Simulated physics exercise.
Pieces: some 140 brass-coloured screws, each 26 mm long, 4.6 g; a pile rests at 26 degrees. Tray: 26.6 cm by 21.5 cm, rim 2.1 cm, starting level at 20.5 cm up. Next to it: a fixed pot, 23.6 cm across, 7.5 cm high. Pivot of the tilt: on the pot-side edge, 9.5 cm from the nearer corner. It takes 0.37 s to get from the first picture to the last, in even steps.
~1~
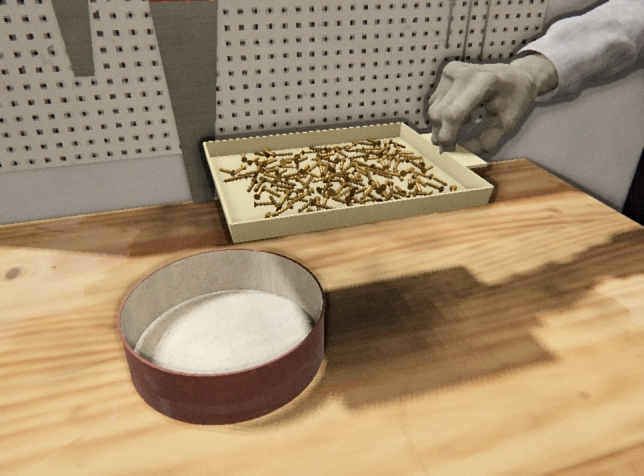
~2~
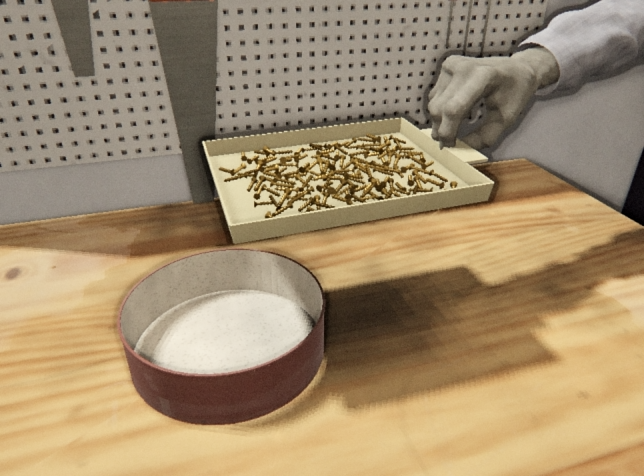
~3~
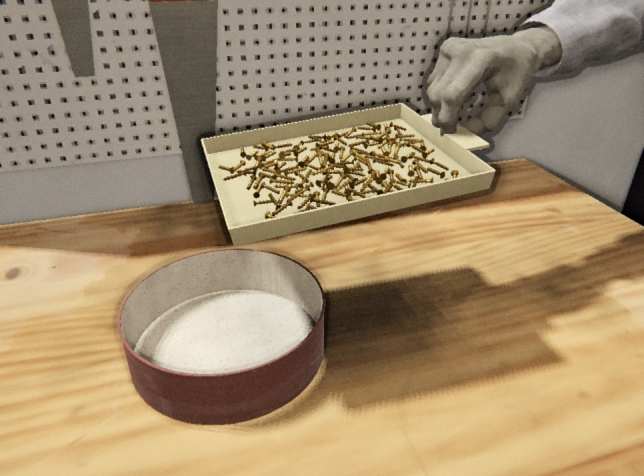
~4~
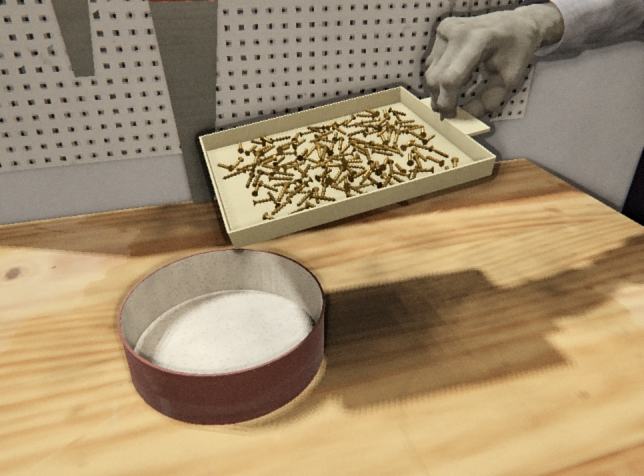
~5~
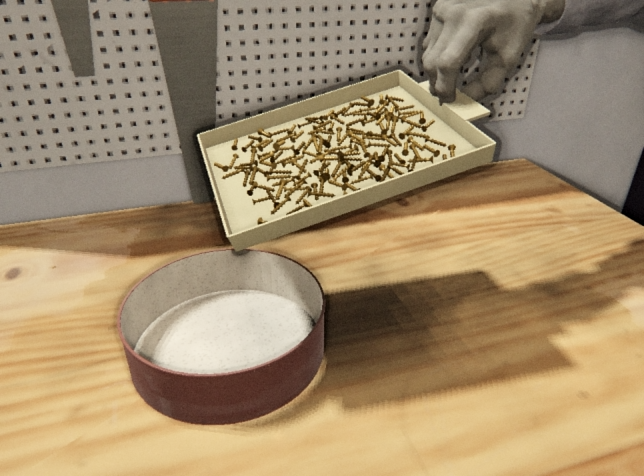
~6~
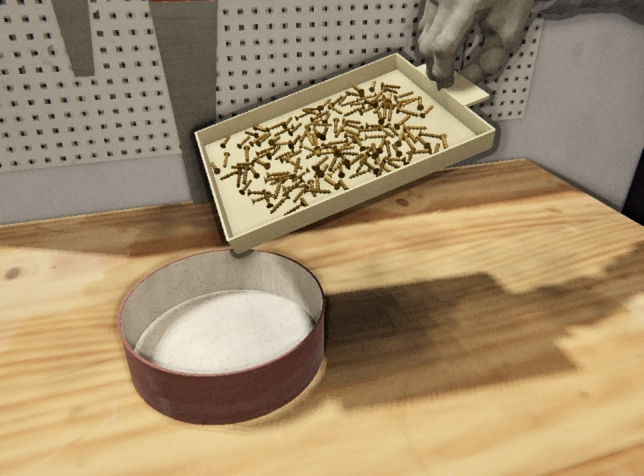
A grey hand lifting the right end of a cream tray of brass-coloured screws, tilting it leftward behind a round dark-red pot.
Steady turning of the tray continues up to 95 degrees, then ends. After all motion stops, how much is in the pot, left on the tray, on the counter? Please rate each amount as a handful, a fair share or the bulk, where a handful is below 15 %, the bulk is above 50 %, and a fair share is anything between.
Pot: The bulk; tray: A handful; counter: A handful.
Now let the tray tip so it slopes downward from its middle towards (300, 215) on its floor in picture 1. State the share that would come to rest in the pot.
Something like 90 in a hundred.
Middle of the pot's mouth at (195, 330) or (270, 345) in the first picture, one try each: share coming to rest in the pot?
I'd say close to 100 percent for the first spot and 90 percent for the second.
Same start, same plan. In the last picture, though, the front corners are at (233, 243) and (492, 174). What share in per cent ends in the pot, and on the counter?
Pot 85, counter 10.
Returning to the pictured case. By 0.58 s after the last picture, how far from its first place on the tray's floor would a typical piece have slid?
Displacement on the tray: Roughly 12 cm.
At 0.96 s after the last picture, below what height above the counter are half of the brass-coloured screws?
The halfway mark is near 20 cm.
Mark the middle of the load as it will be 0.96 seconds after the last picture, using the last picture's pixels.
Approx. (227, 226).
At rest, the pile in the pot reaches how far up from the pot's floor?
I'd say near 2.5 centimetres.
Then, 0.58 s after the last picture, tilt 55 degrees; the tray holds 100 %, the pot 0 %.
Then, 0.96 s after the last picture, tilt 79 degrees; the tray holds 75 %, the pot 20 %.
Then, 1.44 s after the last picture, tilt 95 degrees; the tray holds 5 %, the pot 85 %.
In the end, pot 100 %, tray 0 %, counter 0 %.
